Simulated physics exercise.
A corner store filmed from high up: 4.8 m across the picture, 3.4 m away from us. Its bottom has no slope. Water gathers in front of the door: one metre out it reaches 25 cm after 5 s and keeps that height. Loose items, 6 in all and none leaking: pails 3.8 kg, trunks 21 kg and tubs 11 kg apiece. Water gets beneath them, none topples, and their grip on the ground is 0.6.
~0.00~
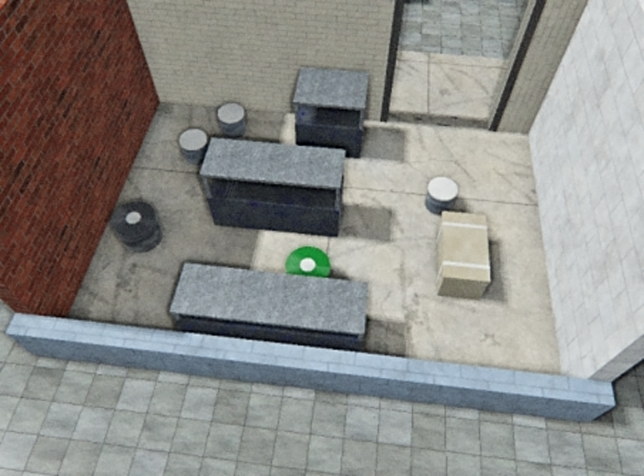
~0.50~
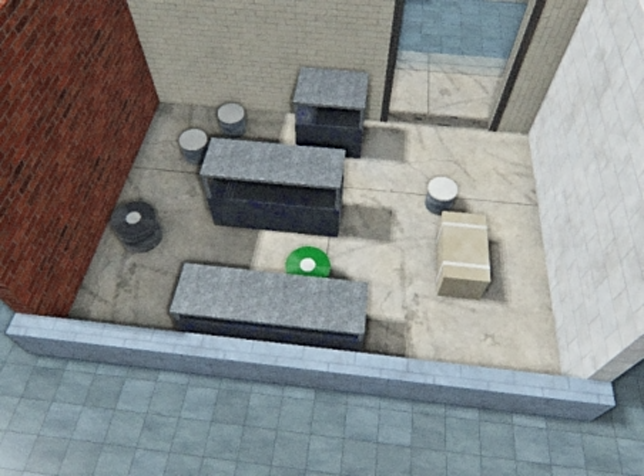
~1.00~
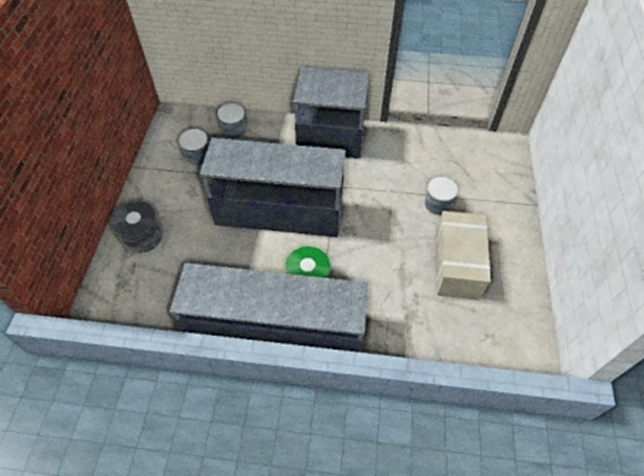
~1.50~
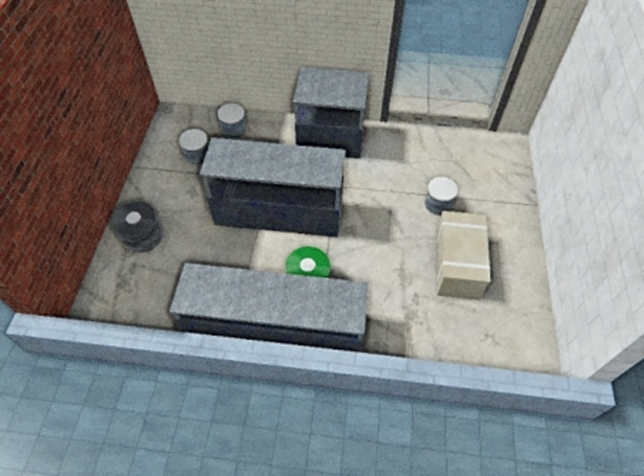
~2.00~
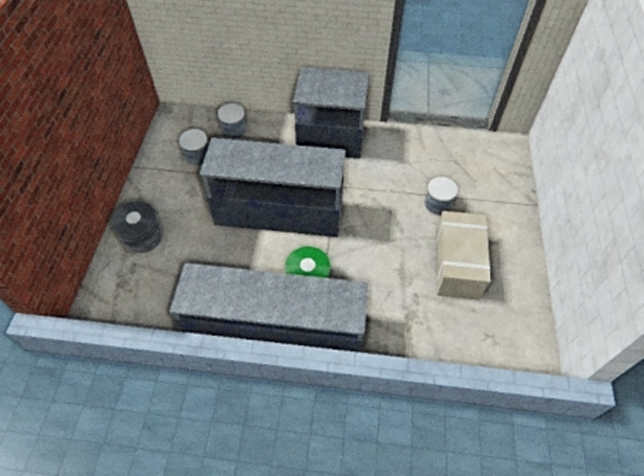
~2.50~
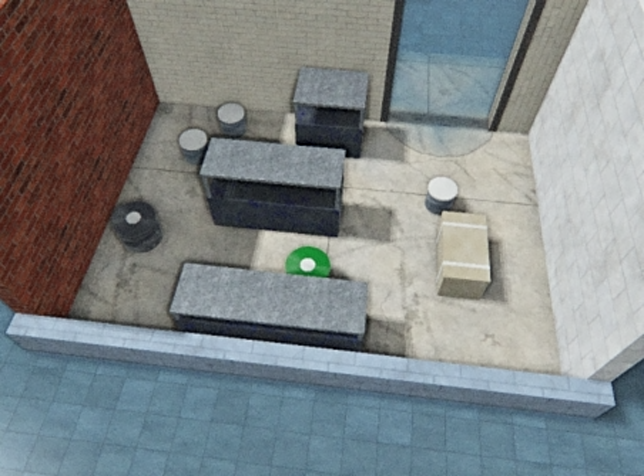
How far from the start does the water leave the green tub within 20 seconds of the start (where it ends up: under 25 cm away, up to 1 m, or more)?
Green tub gets carried off.
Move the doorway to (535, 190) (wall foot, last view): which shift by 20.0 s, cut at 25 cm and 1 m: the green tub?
Then the green tub travels far.
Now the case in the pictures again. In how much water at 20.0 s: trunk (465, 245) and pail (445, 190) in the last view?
About 21 and 25 cm.
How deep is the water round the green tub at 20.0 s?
Roughly 22 cm.
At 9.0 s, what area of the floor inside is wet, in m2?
Some 14 m2.
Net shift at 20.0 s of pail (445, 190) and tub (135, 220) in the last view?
In that order: 200 cm, 120 cm.
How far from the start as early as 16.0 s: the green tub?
Roughly 200 cm by then.
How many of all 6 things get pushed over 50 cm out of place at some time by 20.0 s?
That makes 6.
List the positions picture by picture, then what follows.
In the first picture, the green tub at (308, 265), on the bottom; water covers 0.0 m2; 0 of 6 have shifted.
In the second picture, the green tub at (308, 265), on the bottom; 0.0 m2 under water; 0 of 6 have shifted.
In the third picture, the green tub at (308, 265) rests on the ground; water covers 0.0 m2; 0 of 6 have shifted.
In the fourth picture, the green tub at (308, 265), on the bottom; water covers 0.0 m2; 0 of 6 have shifted.
In the fifth picture, the green tub at (308, 265) rests on the ground; water covers 0.0 m2; 0 of 6 have shifted.
In the sixth picture, the green tub at (308, 265), on the bottom; water covers 0.5 m2; 0 of 6 have shifted.
After 4.0 s the green tub is near (308, 265), 0.0 m from its start, aground; 0 afloat.
After 9.0 s the green tub is near (175, 219), 1.5 m from its start, aground; 2 afloat.
After 16.0 s the green tub is near (185, 139), 2.2 m from its start, afloat; 6 afloat.
After 20.0 s the green tub is near (274, 131), 1.7 m from its start, afloat; 6 afloat.
